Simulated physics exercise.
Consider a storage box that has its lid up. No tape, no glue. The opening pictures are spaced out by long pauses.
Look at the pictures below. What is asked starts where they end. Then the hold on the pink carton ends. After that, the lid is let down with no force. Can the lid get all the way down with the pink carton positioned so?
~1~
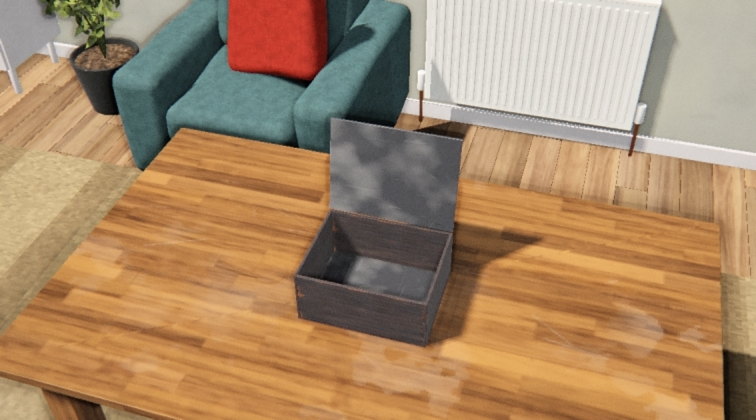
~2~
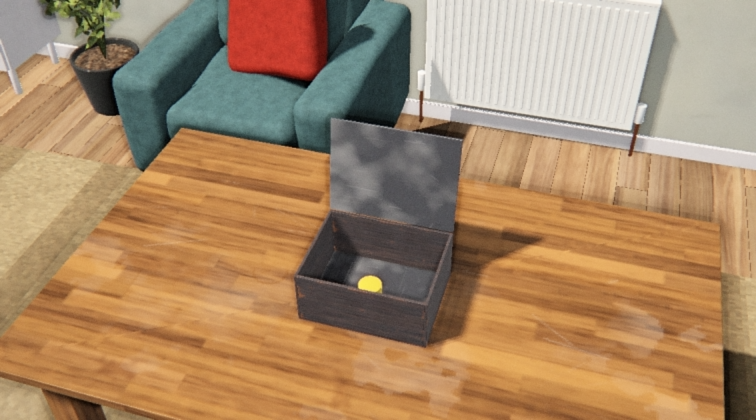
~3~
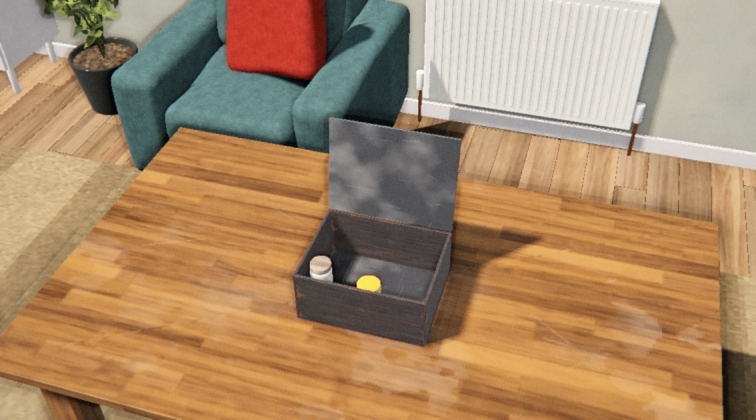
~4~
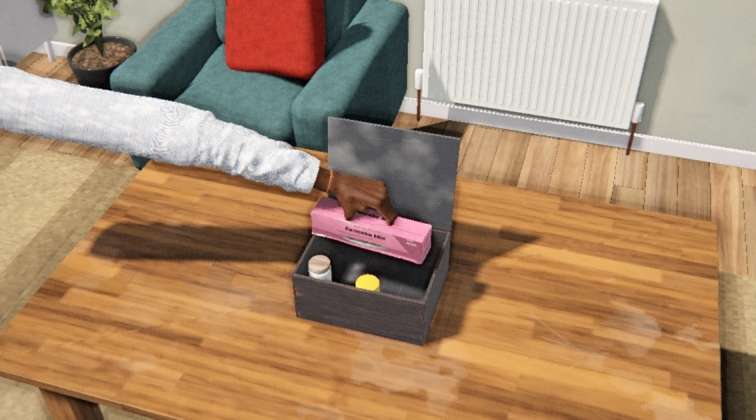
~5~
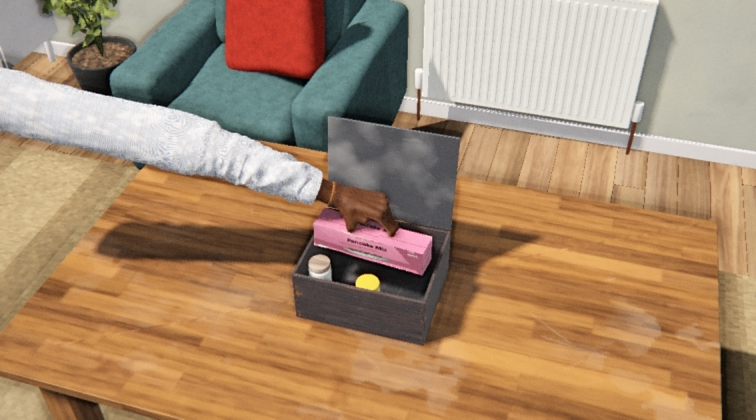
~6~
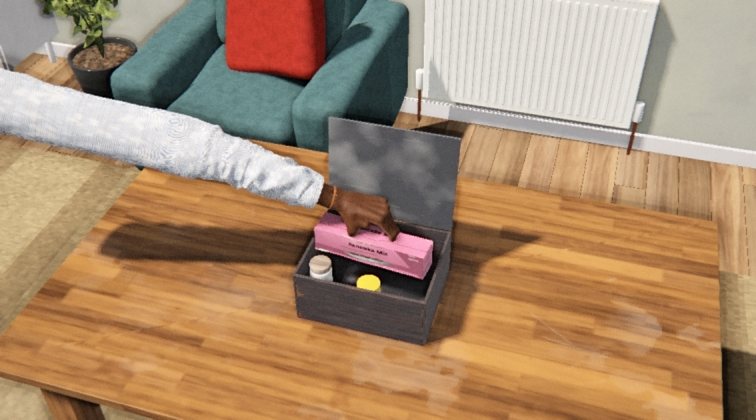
I predict it will fully lower.
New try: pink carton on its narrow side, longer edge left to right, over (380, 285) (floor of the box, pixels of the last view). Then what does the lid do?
After that, the lid lies down snugly.
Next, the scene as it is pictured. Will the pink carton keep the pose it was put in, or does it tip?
As it turns out, the pink carton keeps its original angle.
Then, 0.80 s on from there, lid starting down; pink carton shifted a little near (374, 281).
Then, 1.60 s on from there, lid 53° above the rim; pink carton shifted a little near (374, 281).
Then, 1.90 s on from there, lid 16° above the rim; pink carton shifted a little near (374, 281).
In the end, lid shut; moved from the start, pink carton; the other 2 unmoved. At the end, from the last picture's camera, pink carton near (374, 281).
